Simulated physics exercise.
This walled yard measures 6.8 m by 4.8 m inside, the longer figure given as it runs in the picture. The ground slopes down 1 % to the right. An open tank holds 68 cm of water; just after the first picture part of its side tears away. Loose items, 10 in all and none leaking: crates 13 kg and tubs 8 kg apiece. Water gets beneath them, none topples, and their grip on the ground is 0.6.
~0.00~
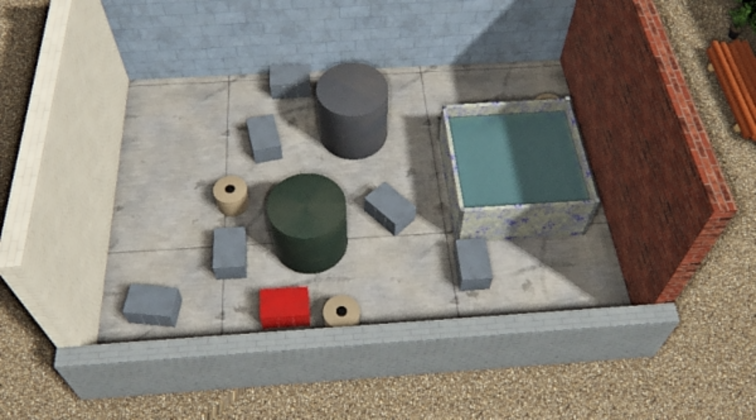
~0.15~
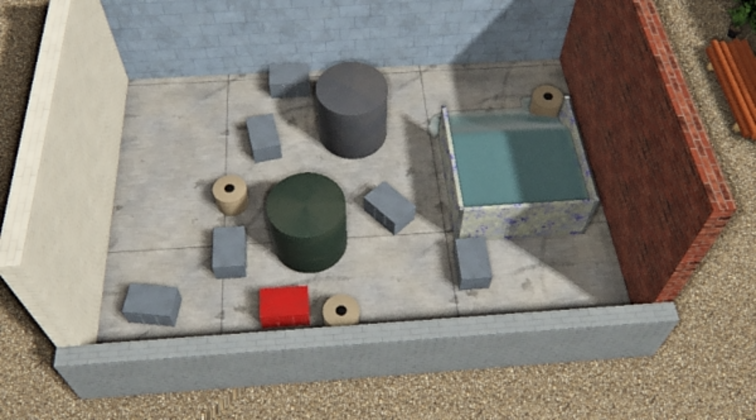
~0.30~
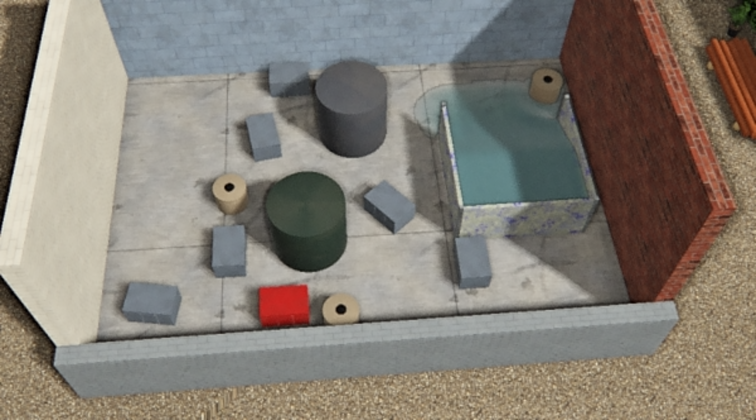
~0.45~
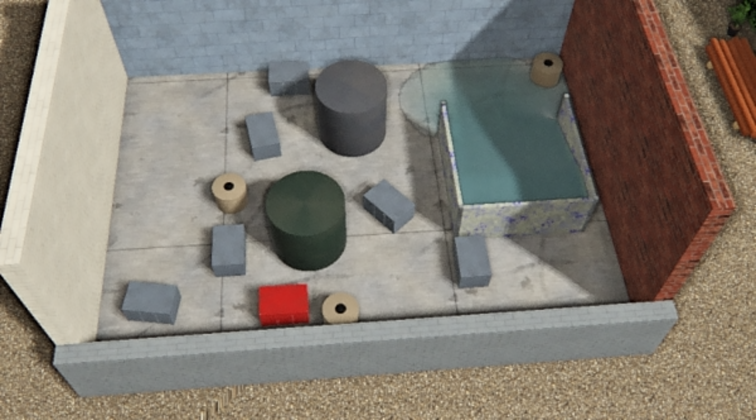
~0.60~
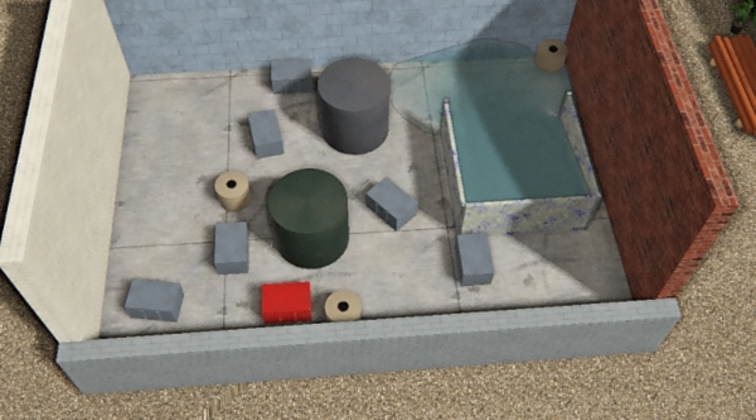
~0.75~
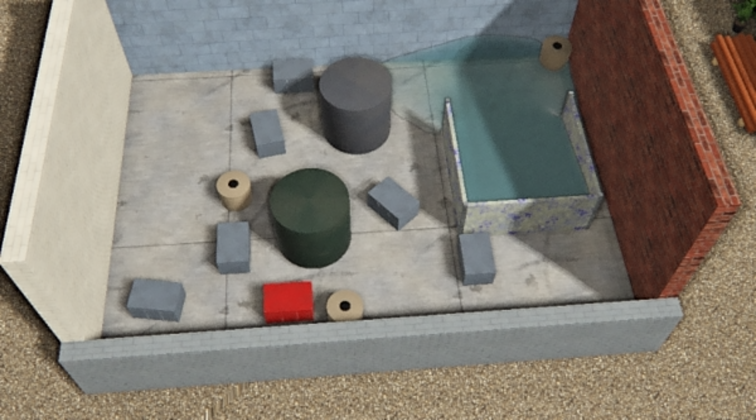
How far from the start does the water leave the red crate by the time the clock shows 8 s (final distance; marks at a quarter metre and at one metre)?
The red crate is nudged along.
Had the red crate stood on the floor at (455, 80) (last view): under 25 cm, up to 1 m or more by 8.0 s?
It gets carried off.
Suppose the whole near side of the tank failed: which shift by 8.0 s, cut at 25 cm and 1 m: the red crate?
Then the red crate gets carried off.
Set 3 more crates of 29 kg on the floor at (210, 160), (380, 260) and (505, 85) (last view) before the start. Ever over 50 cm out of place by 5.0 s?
In turn: Less, less, more.
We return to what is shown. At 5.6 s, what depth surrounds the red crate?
Roughly 4 cm.
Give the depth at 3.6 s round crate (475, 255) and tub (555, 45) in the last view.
About 1 and 13 cm.
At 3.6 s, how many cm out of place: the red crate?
About 0 cm.
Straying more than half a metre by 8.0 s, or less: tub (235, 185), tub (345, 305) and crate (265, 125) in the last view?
In that order: Under, more, over.
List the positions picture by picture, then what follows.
The red crate at (284, 302), on the bottom; 2.9 m2 under water; 0 of 10 have shifted, in the first picture.
The red crate at (284, 301) rests on the ground; water covers 3.7 m2; 1 of 10 have shifted, in the second picture.
The red crate at (284, 300), on the bottom; 5.0 m2 under water; 1 of 10 have shifted, in the third picture.
The red crate at (283, 299) rests on the ground; 6.3 m2 under water; 1 of 10 have shifted, in the fourth picture.
The red crate at (286, 297), on the bottom; water covers 6.8 m2; 1 of 10 have shifted, in the fifth picture.
The red crate at (288, 297) rests on the ground; water covers 7.1 m2; 1 of 10 have shifted, in the sixth picture.
After 1.6 s the red crate is near (288, 297), 0.0 m from its start, aground; 1 afloat.
After 3.6 s the red crate is near (288, 297), 0.0 m from its start, aground; 2 afloat.
After 5.6 s the red crate is near (287, 297), 0.0 m from its start, aground; 2 afloat.
After 8.0 s the red crate is near (304, 269), 0.4 m from its start, afloat; 7 afloat.
